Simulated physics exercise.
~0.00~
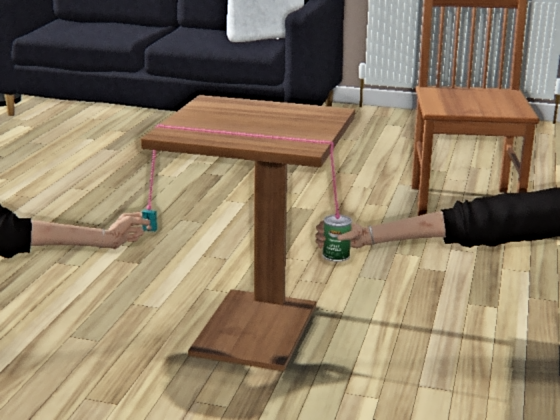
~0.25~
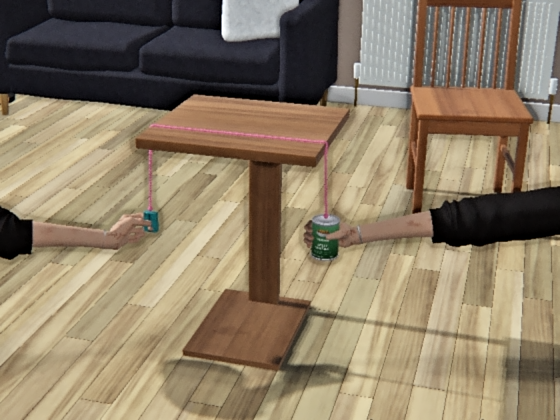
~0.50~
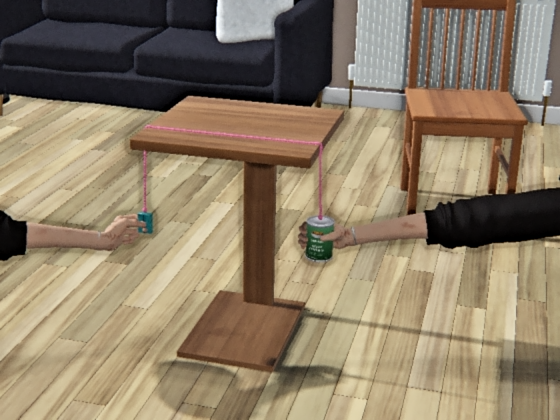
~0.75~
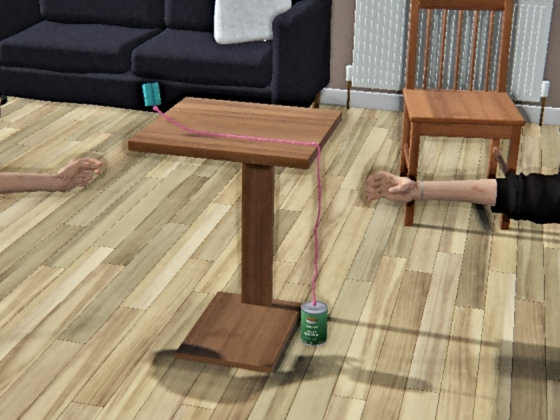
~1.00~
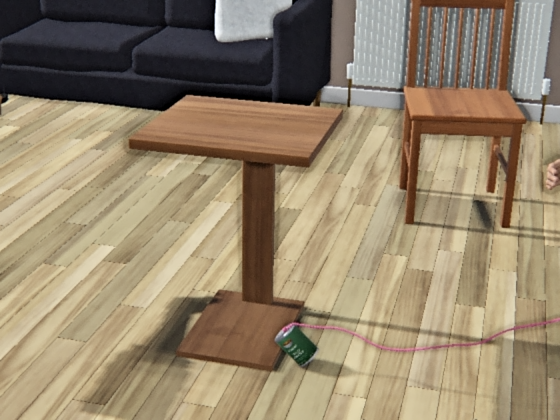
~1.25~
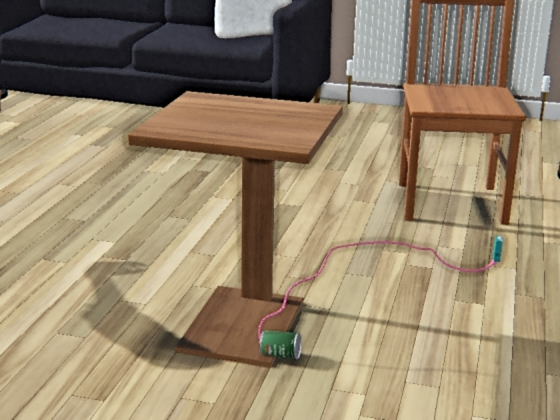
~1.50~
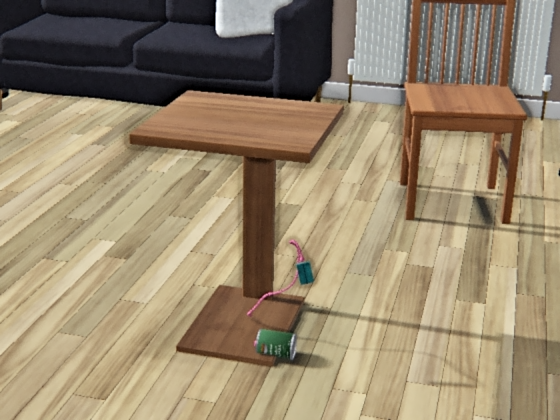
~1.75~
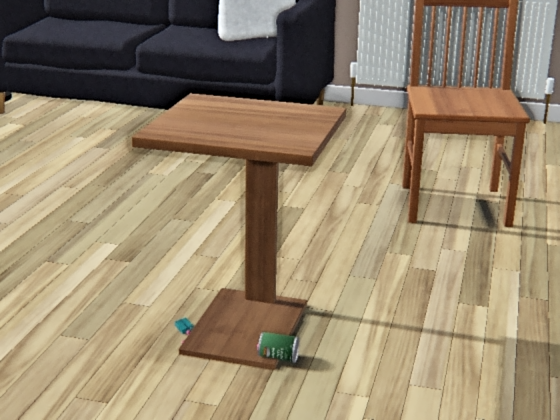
Over a small wooden table, two hands release a strung matchbox and tin, which both end on the floor.
